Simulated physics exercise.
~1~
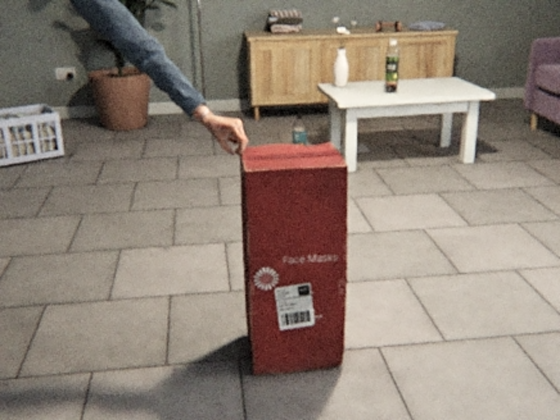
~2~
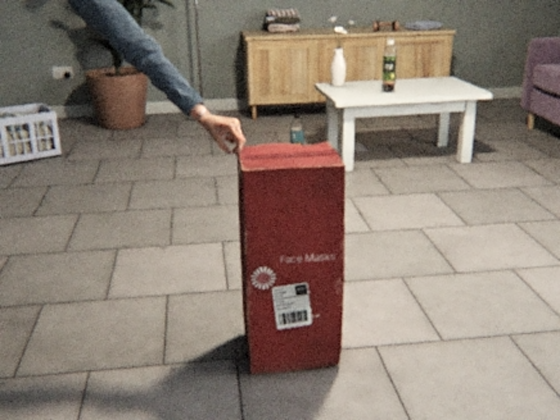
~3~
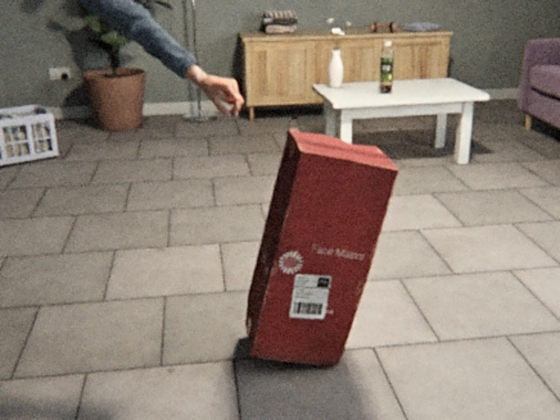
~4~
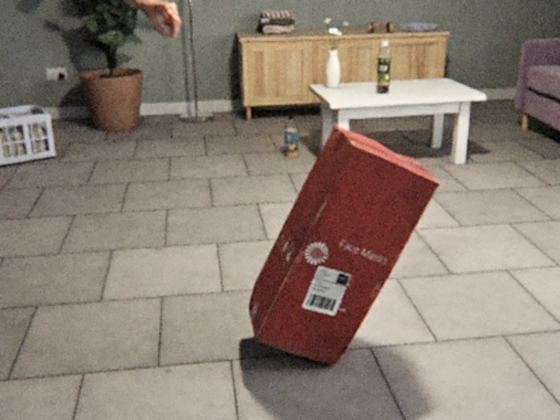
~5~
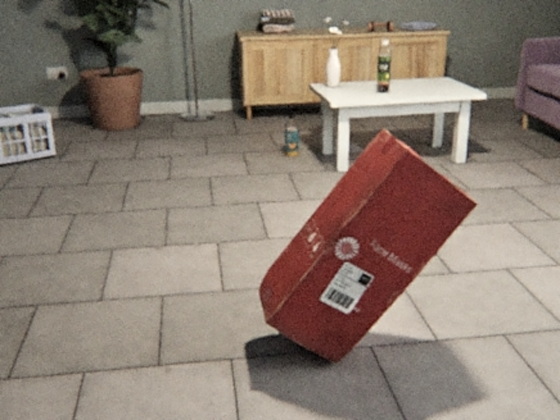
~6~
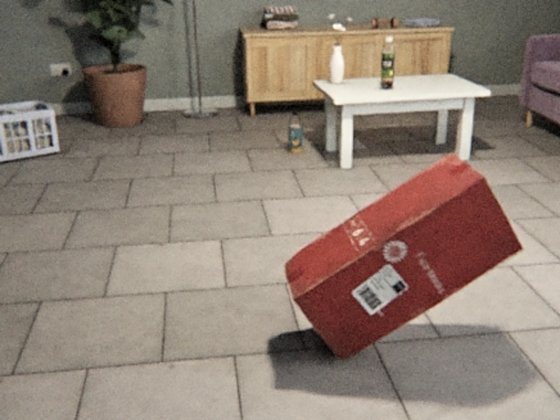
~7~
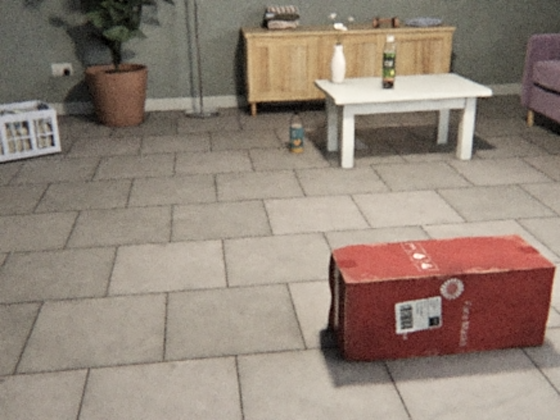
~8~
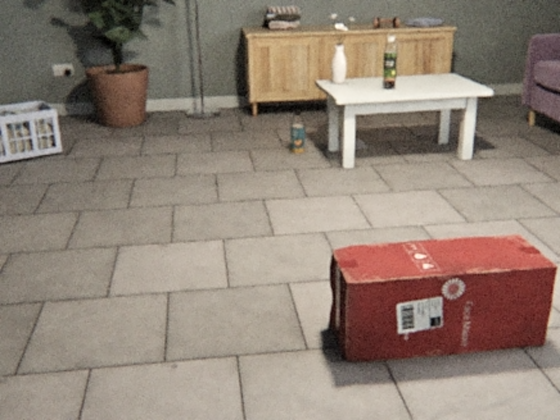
A tall red parcel stands upright on a grey tiled floor in a living room, seen from the front by a slightly swaying camera, with a hand from the left at its top edge. Behind it are a white table holding two bottles, a wooden sideboard, a potted plant, a white crate on the left and part of a purple sofa on the right. The parcel tips to the right as the hand lets go and draws back out of view. It leans further and further over its lower edge, then drops onto its side and lies still on the tiles at the right.
